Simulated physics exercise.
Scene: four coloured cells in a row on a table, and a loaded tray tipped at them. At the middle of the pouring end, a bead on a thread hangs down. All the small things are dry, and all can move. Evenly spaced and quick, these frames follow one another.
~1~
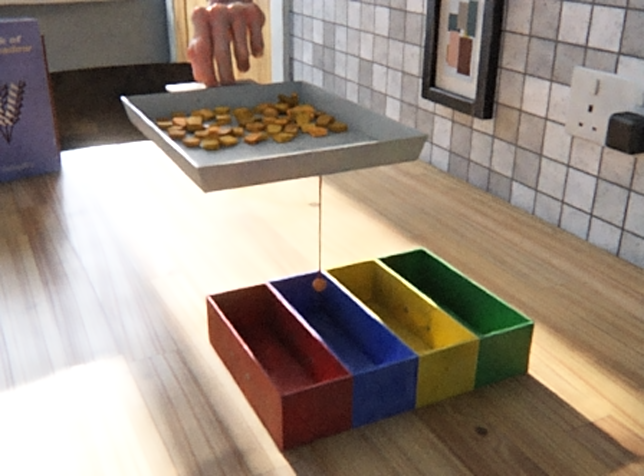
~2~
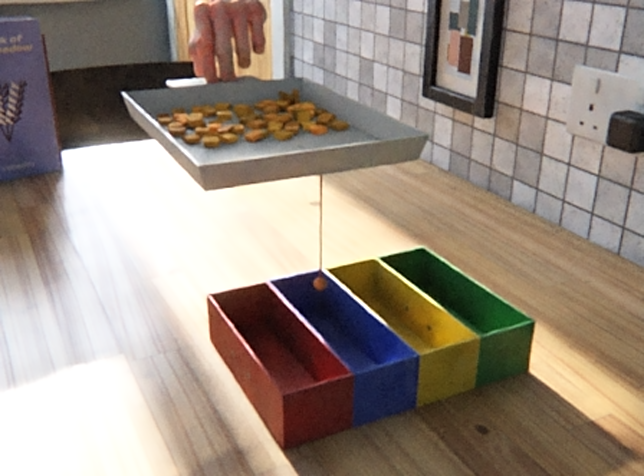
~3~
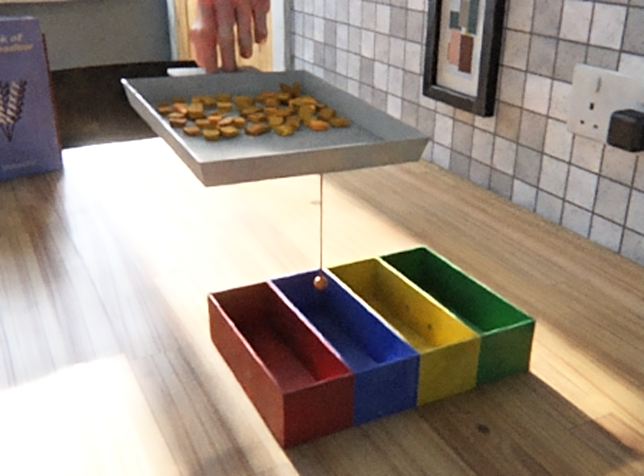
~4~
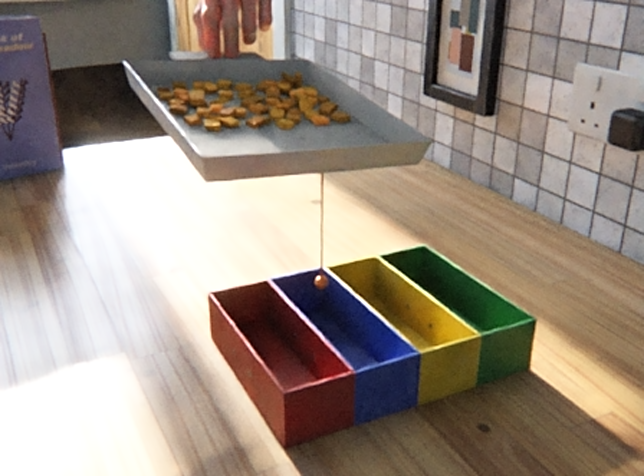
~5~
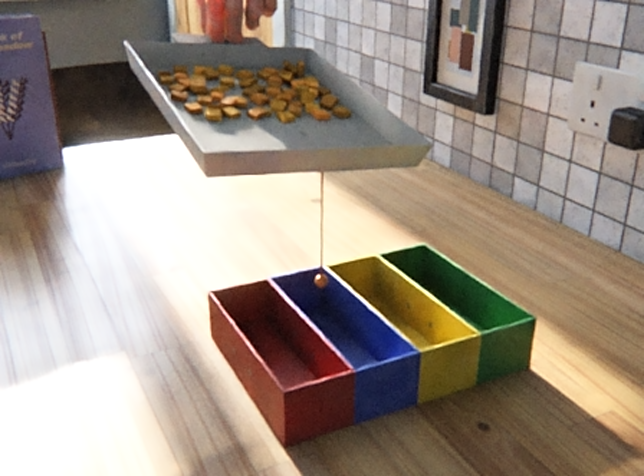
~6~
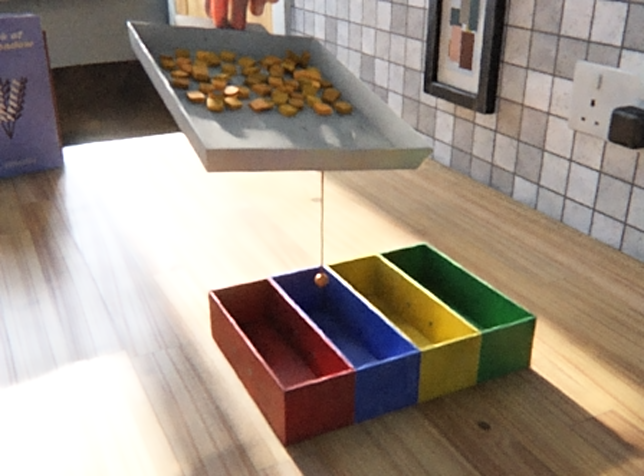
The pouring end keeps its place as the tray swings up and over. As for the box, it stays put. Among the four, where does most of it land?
Mostly in the yellow cell.
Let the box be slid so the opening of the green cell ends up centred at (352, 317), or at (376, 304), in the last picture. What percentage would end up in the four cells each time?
You'd see around 0 per cent and then around 30 per cent.
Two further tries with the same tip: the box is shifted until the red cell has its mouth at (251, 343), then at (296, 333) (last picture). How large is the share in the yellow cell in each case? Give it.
First try: Roughly 30 per cent; second try: Roughly 80 per cent.
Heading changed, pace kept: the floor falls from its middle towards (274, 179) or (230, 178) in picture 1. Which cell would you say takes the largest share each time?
That red cell; the red one.
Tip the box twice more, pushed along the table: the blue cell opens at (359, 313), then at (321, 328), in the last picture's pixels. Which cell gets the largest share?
The first time that yellow cell comes out on top, the second time green.
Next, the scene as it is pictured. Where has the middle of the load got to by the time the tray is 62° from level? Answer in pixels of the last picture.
I'd mark the middle close to (373, 143).
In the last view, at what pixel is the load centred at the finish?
The centre comes to rest near (398, 325).
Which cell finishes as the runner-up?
That's green.
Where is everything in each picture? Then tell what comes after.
Corners of the pouring end at (203, 164) and (419, 134), level; middle of the load at (254, 121), small crackers; bead on its thread at (320, 285); red cell at (317, 407); blue cell at (385, 386); yellow cell at (447, 367); green cell at (504, 350), in the first frame.
Corners of the pouring end at (204, 162) and (420, 133), level; middle of the load at (255, 117), in the second frame.
Corners of the pouring end at (206, 158) and (421, 135), tipped barely, lowest at the right corner; middle of the load at (255, 110), in the third frame.
Corners of the pouring end at (208, 154) and (423, 139), tipped a little, lowest at the right corner; middle of the load at (256, 100), in the fourth frame.
Corners of the pouring end at (210, 149) and (424, 142), tipped a little, lowest at the right corner; middle of the load at (258, 89), in the fifth frame.
Corners of the pouring end at (212, 145) and (425, 145), tipped clearly, lowest at the right corner; middle of the load at (260, 79); red cell at (320, 402); blue cell at (387, 381); yellow cell at (449, 362); green cell at (506, 345), in the sixth frame.
Soon after the last picture, tray tipped steeply; nearly all on the tray; a stray few falling or outside the box.
A little later, tray tipped past a quarter turn; most on the tray; a small part in the green cell; a small part in the yellow cell; a small part falling or outside the box.
Later still, tray tipped past a quarter turn; about two thirds in the yellow cell; about a quarter in the green cell.
At rest, tray tipped past a quarter turn; about two thirds in the yellow cell; about a quarter in the green cell; none in the red cell; none in the blue cell.
